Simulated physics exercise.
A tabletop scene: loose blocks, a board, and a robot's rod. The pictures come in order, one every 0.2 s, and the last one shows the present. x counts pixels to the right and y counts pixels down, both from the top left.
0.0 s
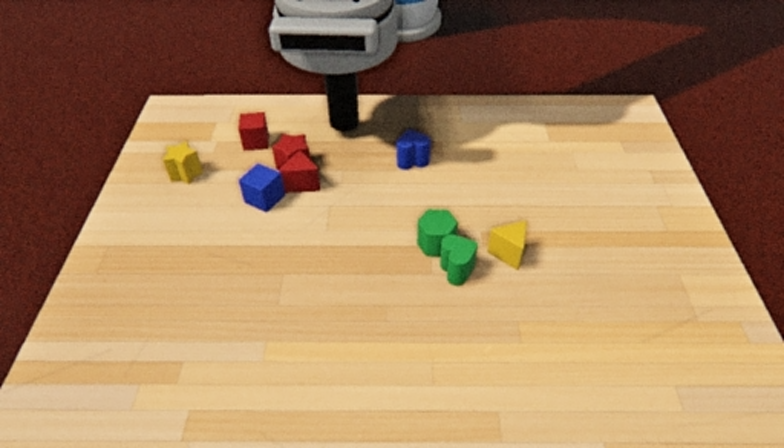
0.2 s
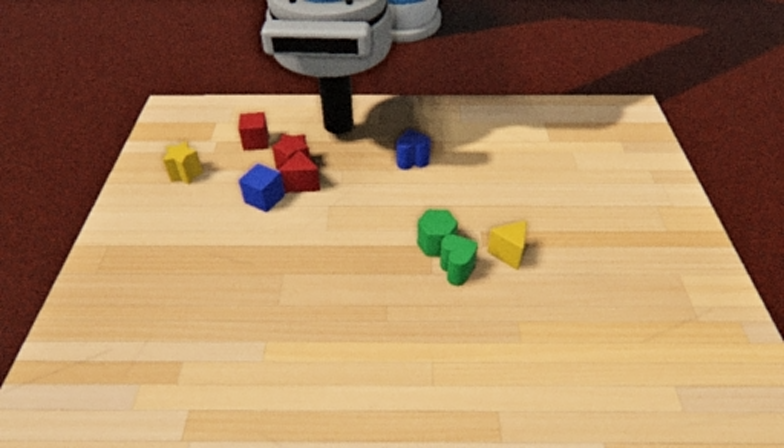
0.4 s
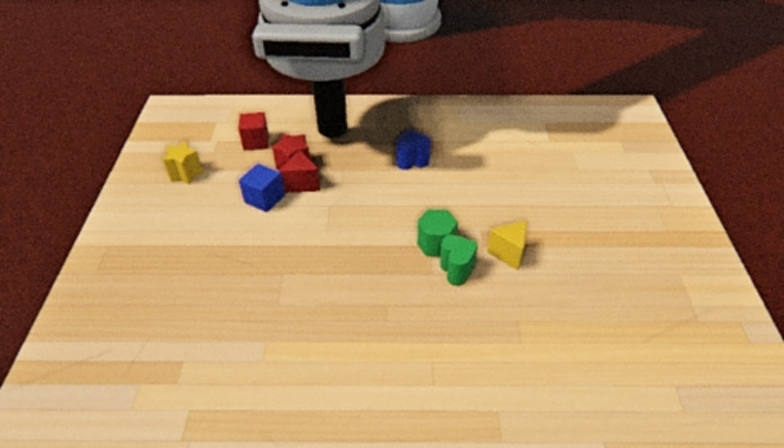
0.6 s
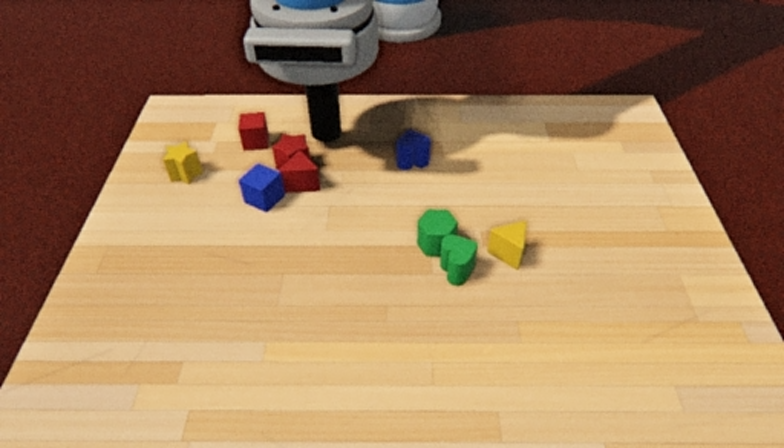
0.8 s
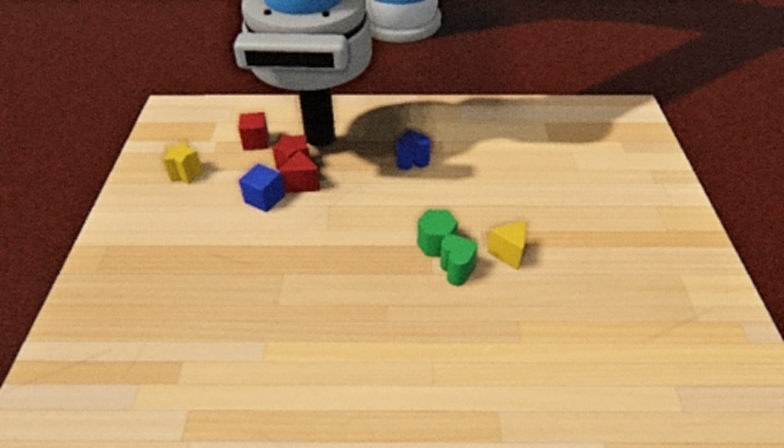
A light wooden tabletop against a dark red surround is seen from above and in front by a still camera. Red, blue and yellow blocks sit toward the upper left, a blue one near the upper middle, and two green blocks beside a yellow triangle right of centre. A robot's black rod at the far edge drifts slightly left and nearer, toward the red blocks, while every block stays still.
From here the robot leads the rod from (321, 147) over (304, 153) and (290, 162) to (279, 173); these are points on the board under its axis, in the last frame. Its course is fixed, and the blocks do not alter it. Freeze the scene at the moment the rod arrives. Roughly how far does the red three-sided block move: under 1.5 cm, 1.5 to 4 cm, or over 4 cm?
Goes under 1.5 cm.
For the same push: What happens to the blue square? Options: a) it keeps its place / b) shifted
I choose b.
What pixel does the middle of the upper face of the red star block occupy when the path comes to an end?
Its top middle: (256, 171).
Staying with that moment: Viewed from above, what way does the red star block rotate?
My prediction: CCW.
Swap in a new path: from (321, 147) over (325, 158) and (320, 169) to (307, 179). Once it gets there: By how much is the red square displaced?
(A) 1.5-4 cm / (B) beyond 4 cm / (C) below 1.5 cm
Correct choice: C.
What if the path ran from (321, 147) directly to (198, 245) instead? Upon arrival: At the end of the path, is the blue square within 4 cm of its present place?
No
The first path, step by step. Halfway along, rod (295, 148); red star block (274, 155), turned 25° anticlockwise.
At the end, rod (277, 163); blue square (248, 194), turned 25° anticlockwise; red star block (256, 171), turned 35° anticlockwise; red three-sided block unmoved.
